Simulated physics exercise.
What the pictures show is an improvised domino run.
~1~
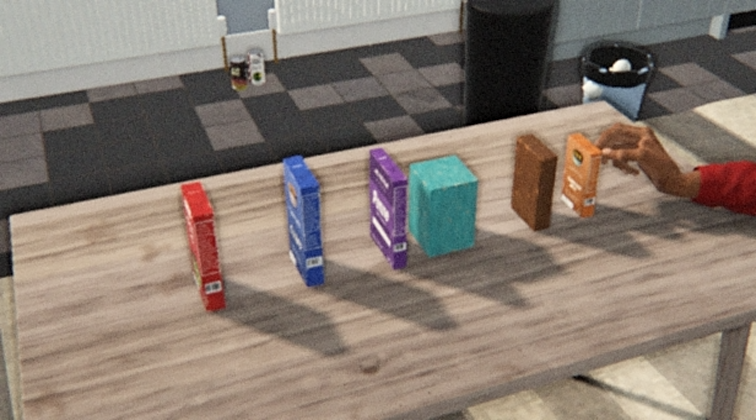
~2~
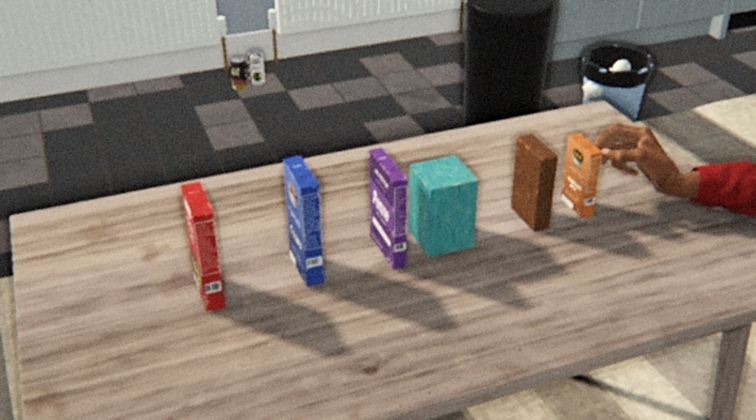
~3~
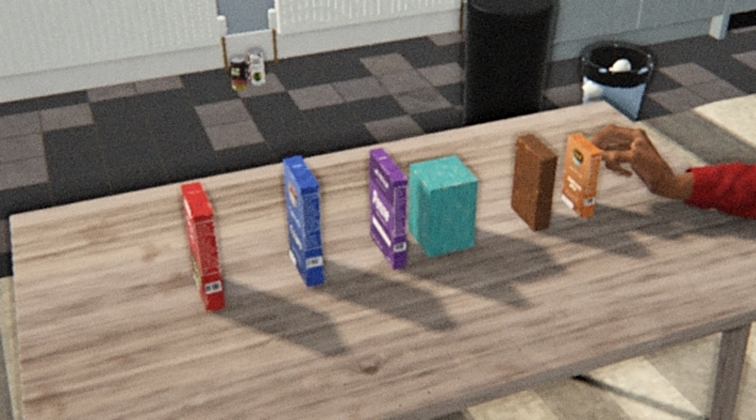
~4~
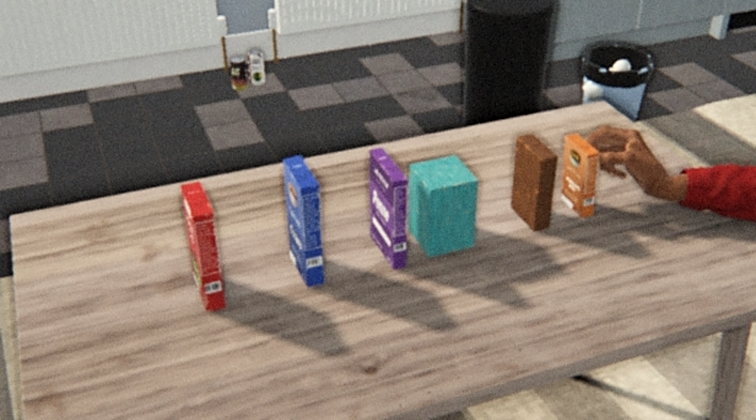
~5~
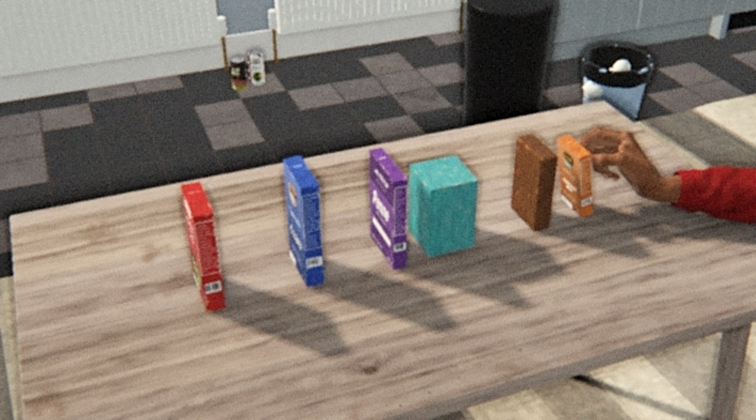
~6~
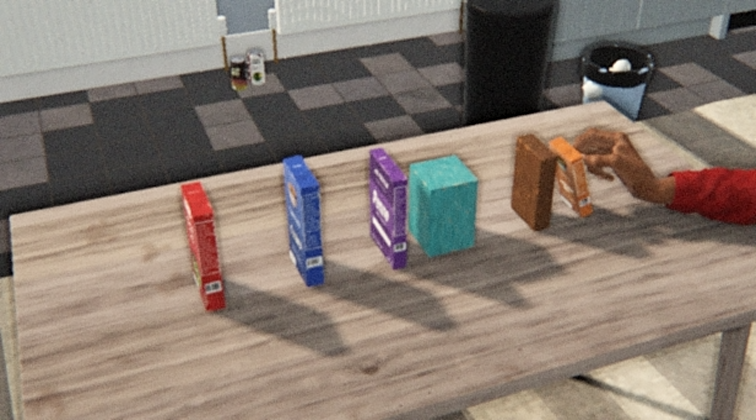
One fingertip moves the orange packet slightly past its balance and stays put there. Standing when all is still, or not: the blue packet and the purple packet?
In the end the blue packet is going to stand firm, the purple packet is going to stand firm.
Then, 0.10 s past the last view, orange packet 31° over.
Then, 0.30 s past the last view, blue packet resting near (304, 223); purple packet resting near (388, 209).
Finally, all 4 still in place. Final places as the last picture's camera would see them, blue packet near (304, 223), purple packet near (388, 209).
